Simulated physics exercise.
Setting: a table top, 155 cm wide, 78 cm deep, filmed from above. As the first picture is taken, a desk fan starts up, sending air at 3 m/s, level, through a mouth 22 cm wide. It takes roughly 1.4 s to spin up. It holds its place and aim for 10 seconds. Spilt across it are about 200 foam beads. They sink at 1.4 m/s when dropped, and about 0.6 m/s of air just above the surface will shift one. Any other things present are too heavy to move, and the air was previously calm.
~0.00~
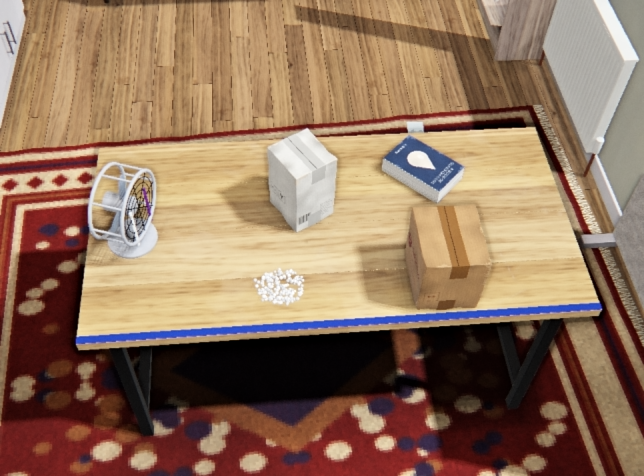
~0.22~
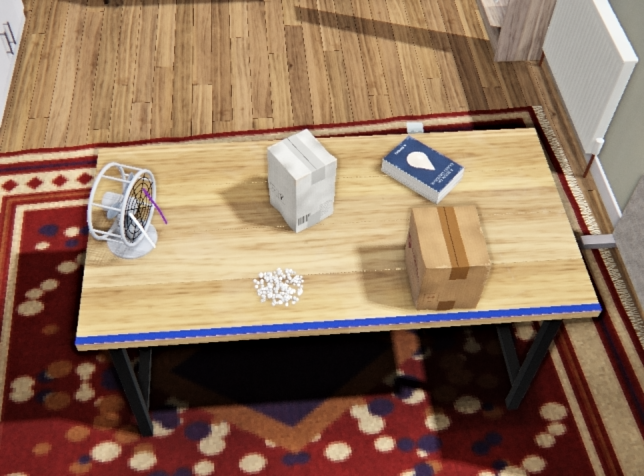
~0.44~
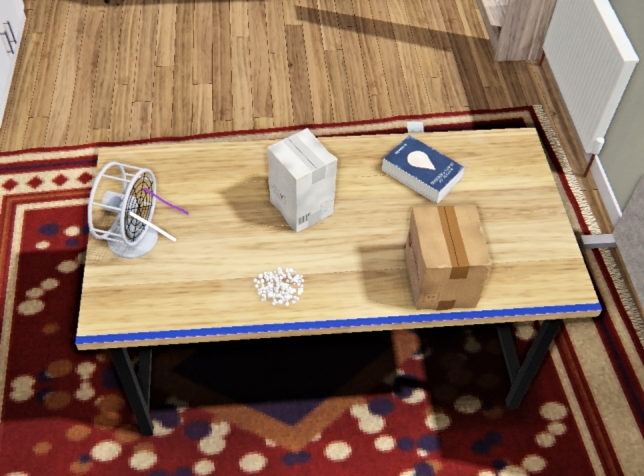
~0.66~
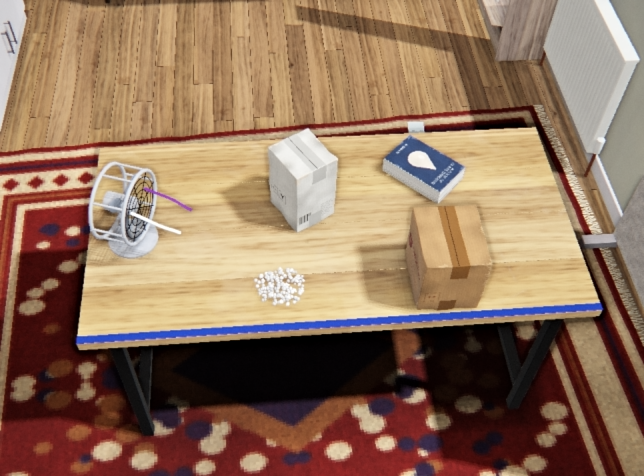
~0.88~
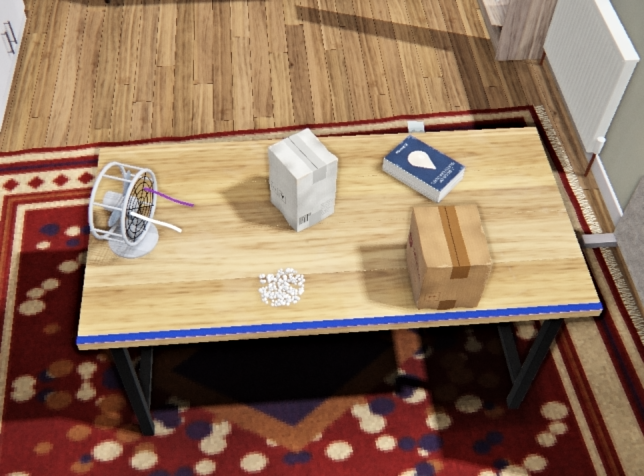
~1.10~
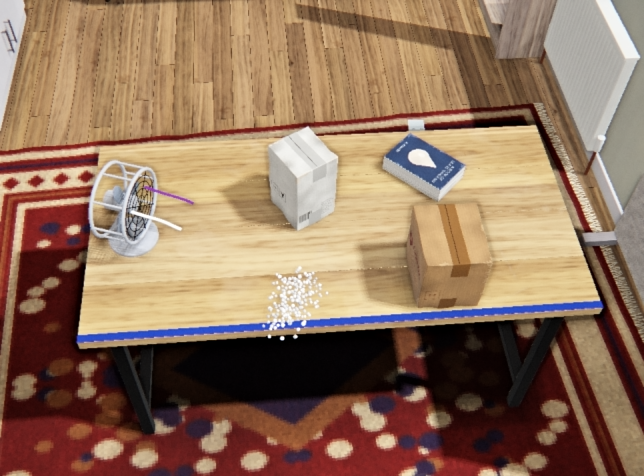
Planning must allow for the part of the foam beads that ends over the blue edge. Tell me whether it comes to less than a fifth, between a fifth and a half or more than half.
It comes to over one half.
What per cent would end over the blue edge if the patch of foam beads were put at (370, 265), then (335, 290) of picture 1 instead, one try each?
First try 2 %, second try 90 %.
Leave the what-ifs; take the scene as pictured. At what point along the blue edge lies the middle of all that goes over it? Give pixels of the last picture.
At about (321, 327).
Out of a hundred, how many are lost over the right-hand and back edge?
I'd put it near 0 percent on the right-hand side and close to 0 percent at the back.
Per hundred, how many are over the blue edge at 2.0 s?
100 per cent, roughly.
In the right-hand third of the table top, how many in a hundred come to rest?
0 %.
After 2.0 s, 2 % are on the move or not yet settled, 98 % are over the blue edge.
After 3.2 s, 0 % are on the move or not yet settled, 100 % are over the blue edge.
After 5.5 s, 0 % are on the move or not yet settled, 100 % are over the blue edge.
After 10.0 s, at the end, 100 % are over the blue edge.
